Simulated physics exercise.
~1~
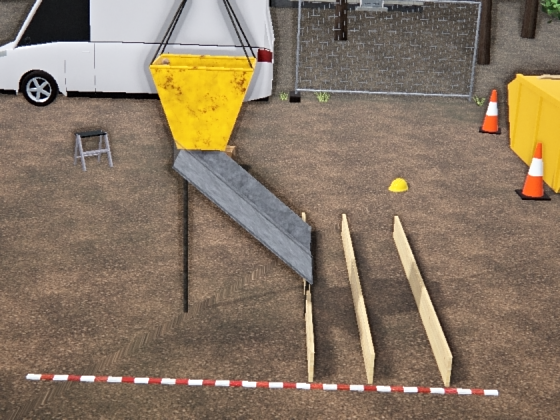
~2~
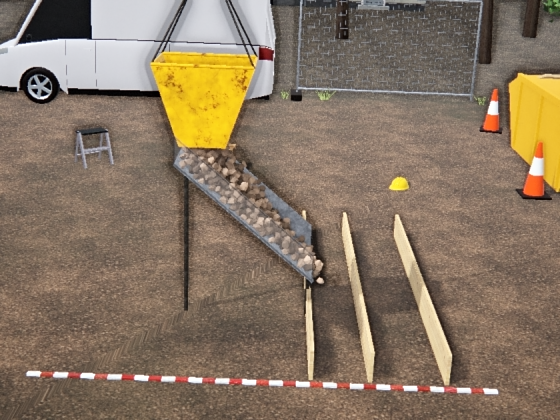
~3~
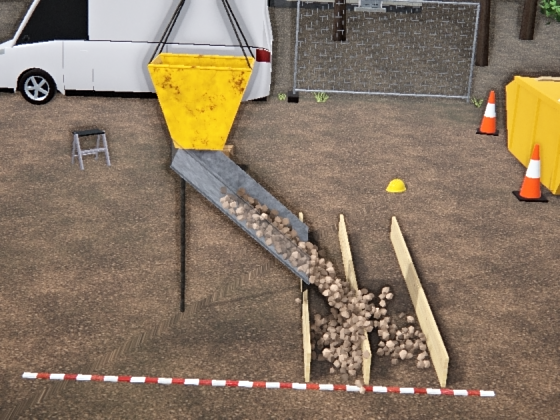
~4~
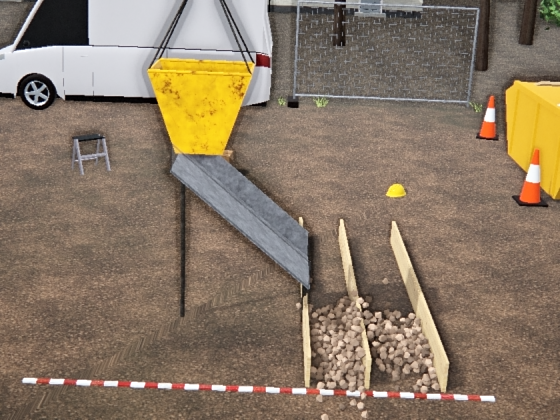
At the start, a yellow hopper hangs above a sloping grey steel chute, with three upright wooden boards standing to the lower right behind a red and white striped strip. Brownish stones drop from the hopper and spread down the chute, the first of them reaching its lower end. They then pour off the edge into the left bay between the boards, and some carry on into the right bay. The chute empties while the hopper stays in place. By the end, the stones lie in both bays, with roughly twice as many in the left one.
